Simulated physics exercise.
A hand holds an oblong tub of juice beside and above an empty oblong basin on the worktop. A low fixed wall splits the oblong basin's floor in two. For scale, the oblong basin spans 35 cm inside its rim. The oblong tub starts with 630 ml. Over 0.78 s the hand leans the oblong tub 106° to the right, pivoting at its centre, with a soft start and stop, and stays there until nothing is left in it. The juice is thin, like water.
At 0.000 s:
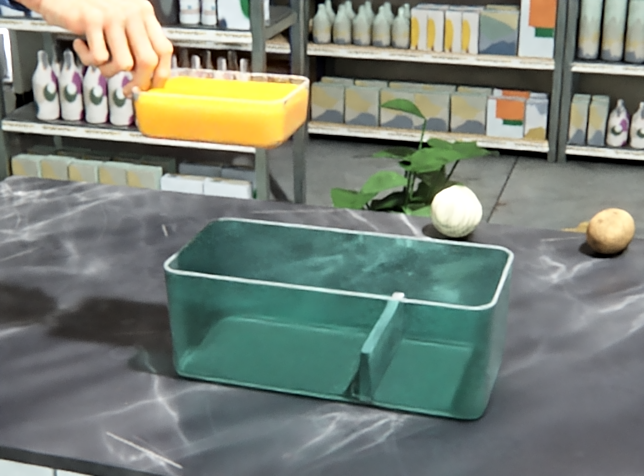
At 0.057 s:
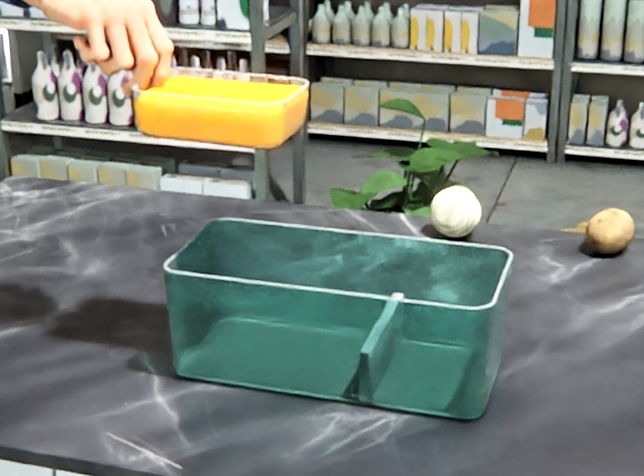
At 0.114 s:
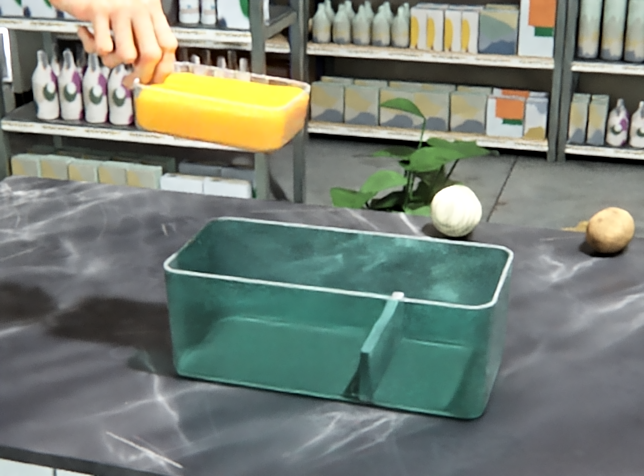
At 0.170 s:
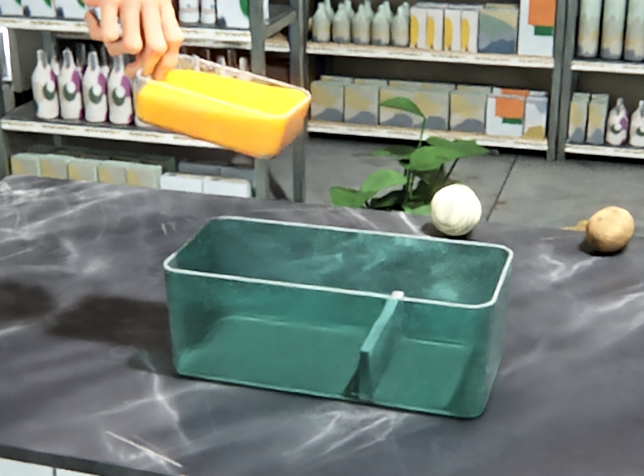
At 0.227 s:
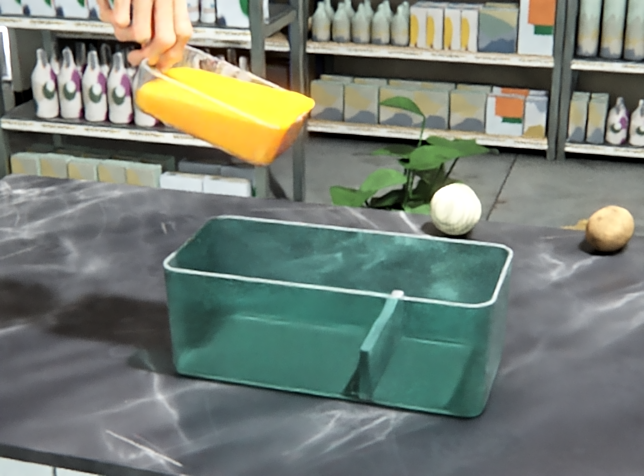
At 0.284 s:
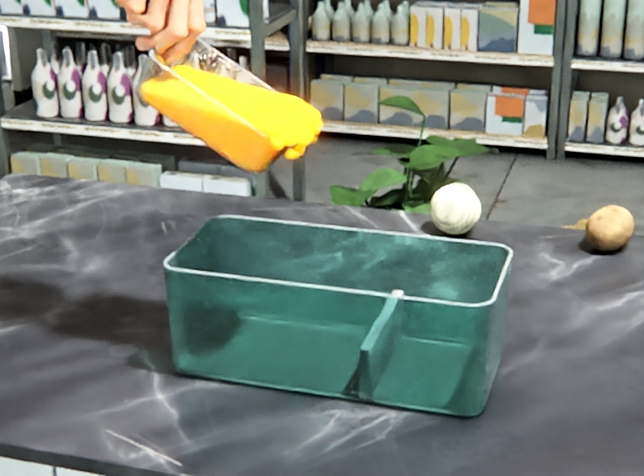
A hand held a clear tub of orange juice above an empty green divided basin on a dark marbled worktop, then tilted it steadily to the right until juice bulged over its lower edge.
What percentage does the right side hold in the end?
The far part has some 8 per cent.
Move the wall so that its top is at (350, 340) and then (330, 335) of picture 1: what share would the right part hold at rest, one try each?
In turn about 60 and 70 per cent.
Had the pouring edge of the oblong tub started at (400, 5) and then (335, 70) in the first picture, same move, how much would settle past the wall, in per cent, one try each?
In turn about 70 and 65 per cent.
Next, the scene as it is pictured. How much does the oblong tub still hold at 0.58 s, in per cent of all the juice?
Near 4 in a hundred.
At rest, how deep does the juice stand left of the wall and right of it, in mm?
Left about 16 mm, right about 2 mm.
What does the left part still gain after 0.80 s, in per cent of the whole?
Some 3 per cent.
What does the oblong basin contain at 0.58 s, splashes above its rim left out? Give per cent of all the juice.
Some 62 per cent.
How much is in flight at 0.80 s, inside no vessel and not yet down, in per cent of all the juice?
About 10 per cent.
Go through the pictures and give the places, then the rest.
Tilt 0°; pouring edge (296, 92); surface from (155, 86) to (295, 97); the oblong basin's rim runs from (189, 244) to (503, 280); the wall's top is at (383, 322), in the first frame.
Tilt 1°; pouring edge (296, 94); surface from (155, 86) to (295, 98), in the second frame.
Tilt 5°; pouring edge (298, 99); surface from (156, 82) to (296, 100), in the third frame.
Tilt 12°; pouring edge (298, 107); surface from (158, 79) to (299, 102), in the fourth frame.
Tilt 21°; pouring edge (298, 119); surface from (158, 77) to (295, 108); 4 per cent is over the edge, in the fifth frame.
Tilt 31°; pouring edge (296, 132); surface from (157, 74) to (280, 110); 13 per cent is over the edge, in the sixth frame.
Then, 0.58 s in, the tilt is 90° and 4 per cent is still to pour, 56 is left of the wall and 5 right of it.
Then, 0.80 s in, the tilt is 106° and 0 per cent is still to pour, 81 is left of the wall and 6 right of it.
Then, 1.03 s in, the tilt is 106° and 0 per cent is still to pour, 83 is left of the wall and 7 right of it.
Then, 1.28 s in, the tilt is 106° and 0 per cent is still to pour, 84 is left of the wall and 8 right of it.
Finally, 83 per cent lies left of the wall, 8 right of it and 9 outside.
